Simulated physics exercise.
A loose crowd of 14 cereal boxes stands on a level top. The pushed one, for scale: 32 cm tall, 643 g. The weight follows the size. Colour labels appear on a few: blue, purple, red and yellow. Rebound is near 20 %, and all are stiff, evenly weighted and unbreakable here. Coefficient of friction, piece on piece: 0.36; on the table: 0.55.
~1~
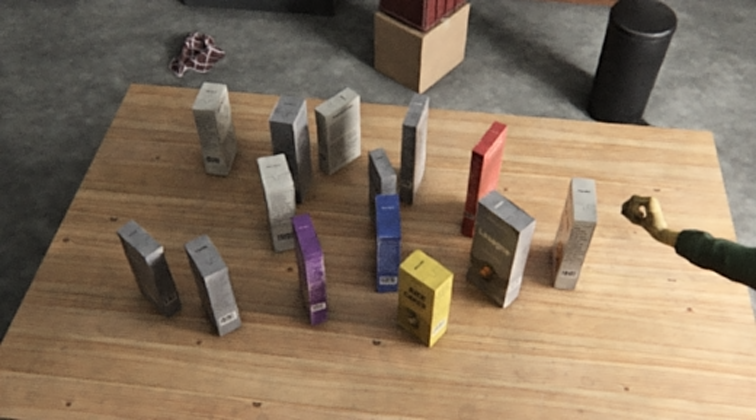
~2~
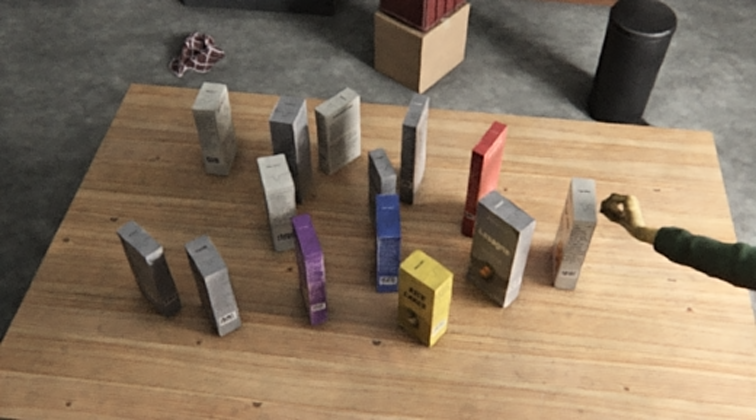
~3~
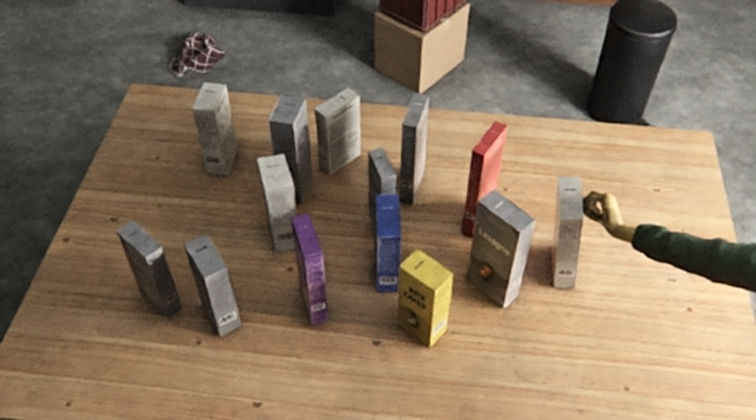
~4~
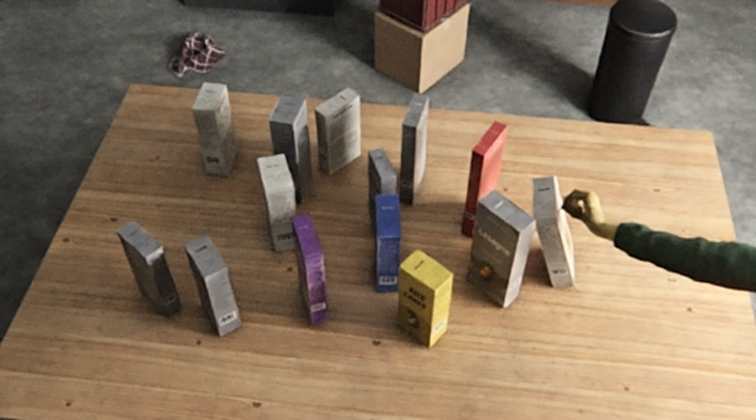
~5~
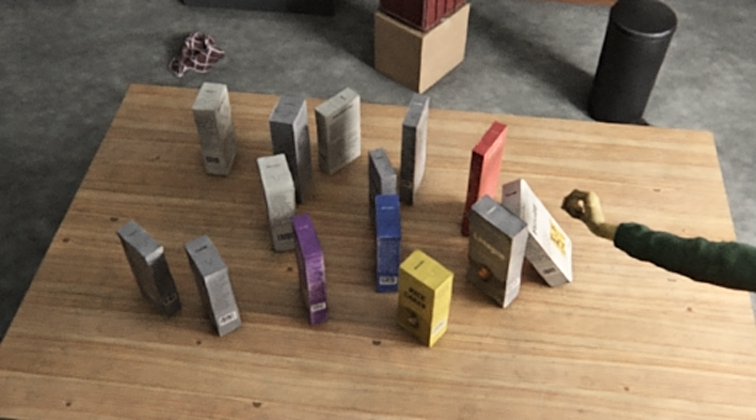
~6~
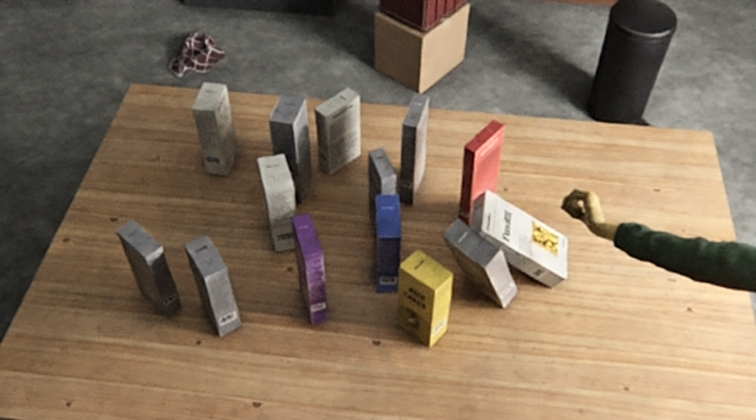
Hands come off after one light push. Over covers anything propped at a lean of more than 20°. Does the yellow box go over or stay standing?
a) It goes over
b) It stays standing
(a) It goes over.
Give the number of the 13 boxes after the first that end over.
5 in total.
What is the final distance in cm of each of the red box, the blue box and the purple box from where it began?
Displacements: Red = 30, blue = 0, purple = 0 (cm).
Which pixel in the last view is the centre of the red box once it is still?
Near pixel (443, 169).
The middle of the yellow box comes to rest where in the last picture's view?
Close to (375, 361).
Then, 0.14 s past the last view, 1 of the 13 other boxes over; yellow box 8° from how it stood; red box 19° from how it stood.
Then, 0.32 s past the last view, 3 of the 13 other boxes over; yellow box 39° from how it stood; red box 45° from how it stood.
Then, 0.48 s past the last view, 4 of the 13 other boxes over; yellow box lying flat; red box 70° from how it stood.
Then, 0.72 s past the last view, 5 of the 13 other boxes over; yellow box lying flat; red box lying flat.
In the end, 5 of the 13 other boxes over; yellow box lying flat; red box lying flat; purple box unmoved. Eight left standing. From the last view, middles, yellow box near (375, 361), red box near (443, 169).
